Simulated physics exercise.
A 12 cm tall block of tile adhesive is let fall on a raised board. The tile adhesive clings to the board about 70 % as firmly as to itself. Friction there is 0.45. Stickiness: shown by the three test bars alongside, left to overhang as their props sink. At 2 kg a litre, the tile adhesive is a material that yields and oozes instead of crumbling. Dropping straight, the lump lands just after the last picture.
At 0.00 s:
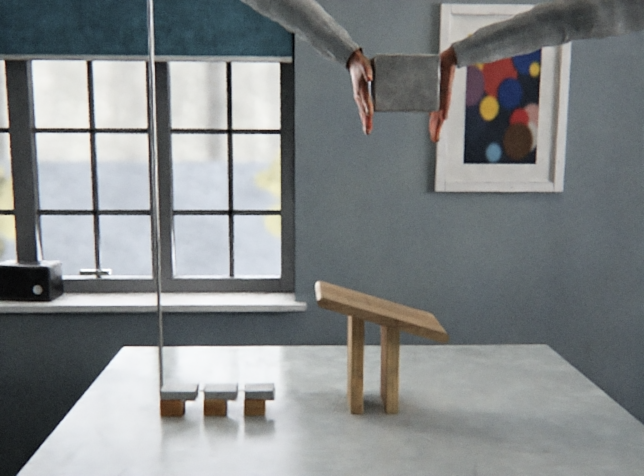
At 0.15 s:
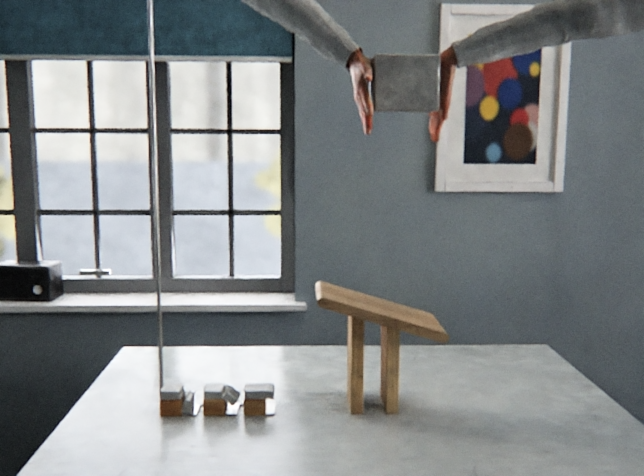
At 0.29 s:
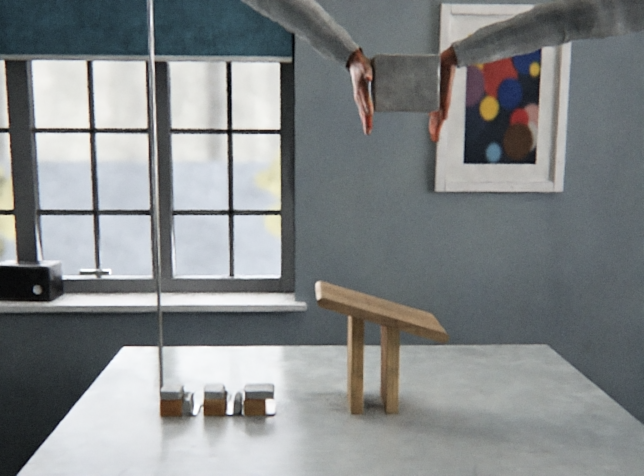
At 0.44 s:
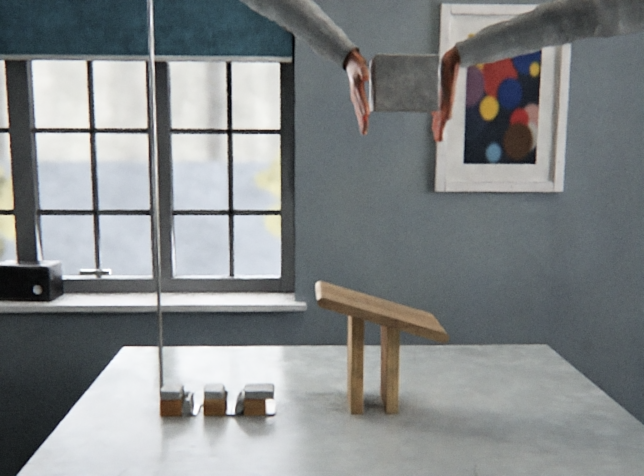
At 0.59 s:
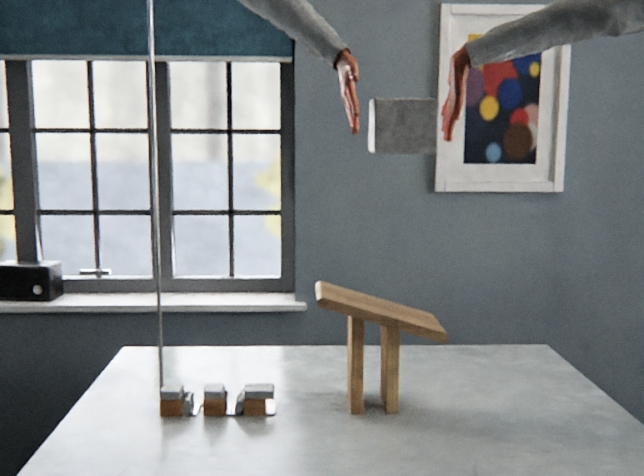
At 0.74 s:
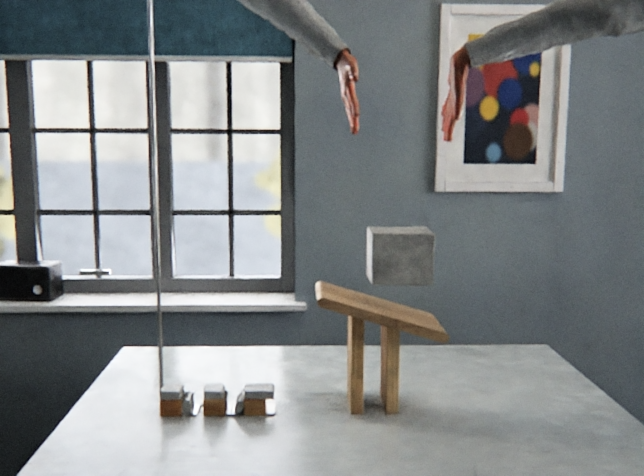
Two hands held a grey block above a sloping wooden board while small grey slabs on the table sagged over their wooden supports, then the hands parted and the block dropped toward the board.
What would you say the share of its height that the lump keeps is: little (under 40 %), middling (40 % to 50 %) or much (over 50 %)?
I would say middling.
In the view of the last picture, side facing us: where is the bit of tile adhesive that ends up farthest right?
Close to pixel (454, 322).
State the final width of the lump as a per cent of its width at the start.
About 180 per cent.
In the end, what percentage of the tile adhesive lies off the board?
About 30 % ends up off the board.
By 0.85 s, it stands 44 % of its first height and none has gone off the board.
By 0.98 s, it stands 43 % of its first height and 29 % has gone off the board.
By 1.12 s, it stands 43 % of its first height and 31 % has gone off the board.
By 1.25 s, it stands 43 % of its first height and 31 % has gone off the board.
By 1.35 s, at the end, it stands 43 % of its first height and 31 % has gone off the board.
